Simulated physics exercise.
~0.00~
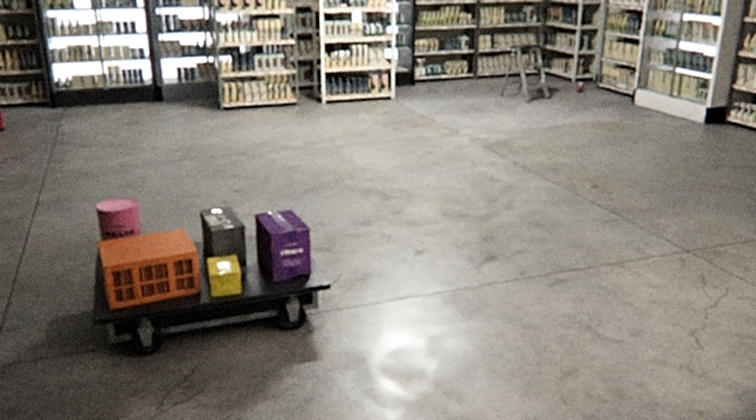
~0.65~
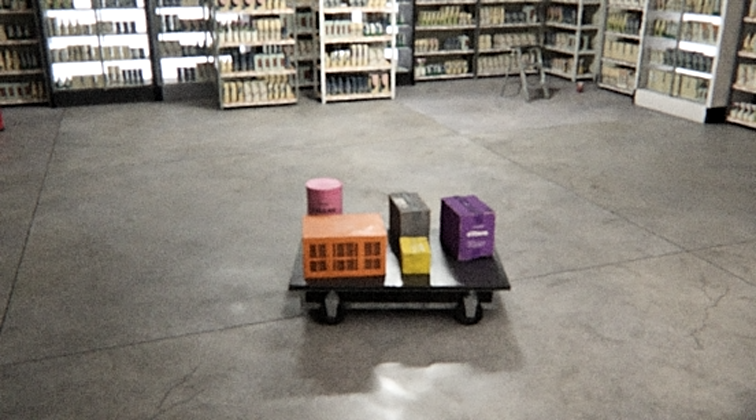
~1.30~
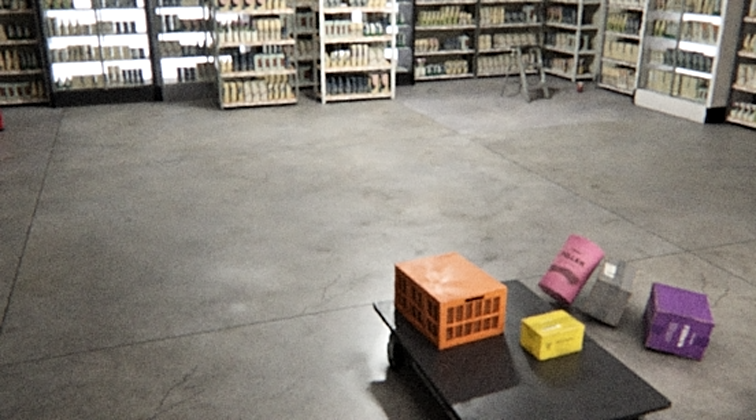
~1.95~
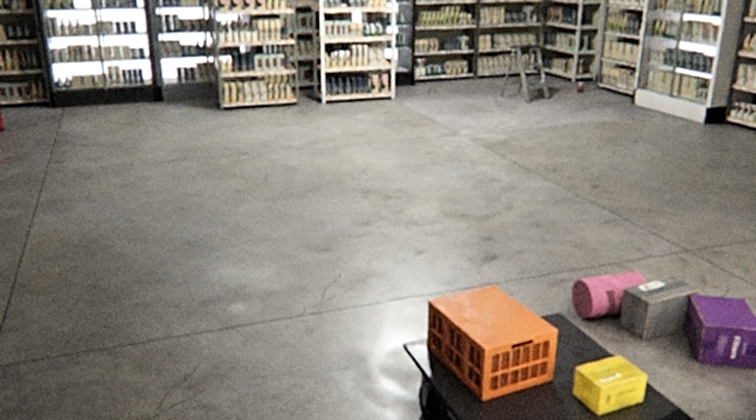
To begin with, a flat black cart stands at the left of a store floor lined with stocked shelves, carrying an orange crate, a pink pail, a yellow parcel, a grey box and a purple box. It rolls to the right with everything upright. Then it turns toward the viewer, and the pail, grey box and purple box come off its right side, the pail and grey box tilting. The yellow parcel and crate stay aboard. Finally, the cart sits at the lower right, the pail lying on its side beside the two boxes on the floor.
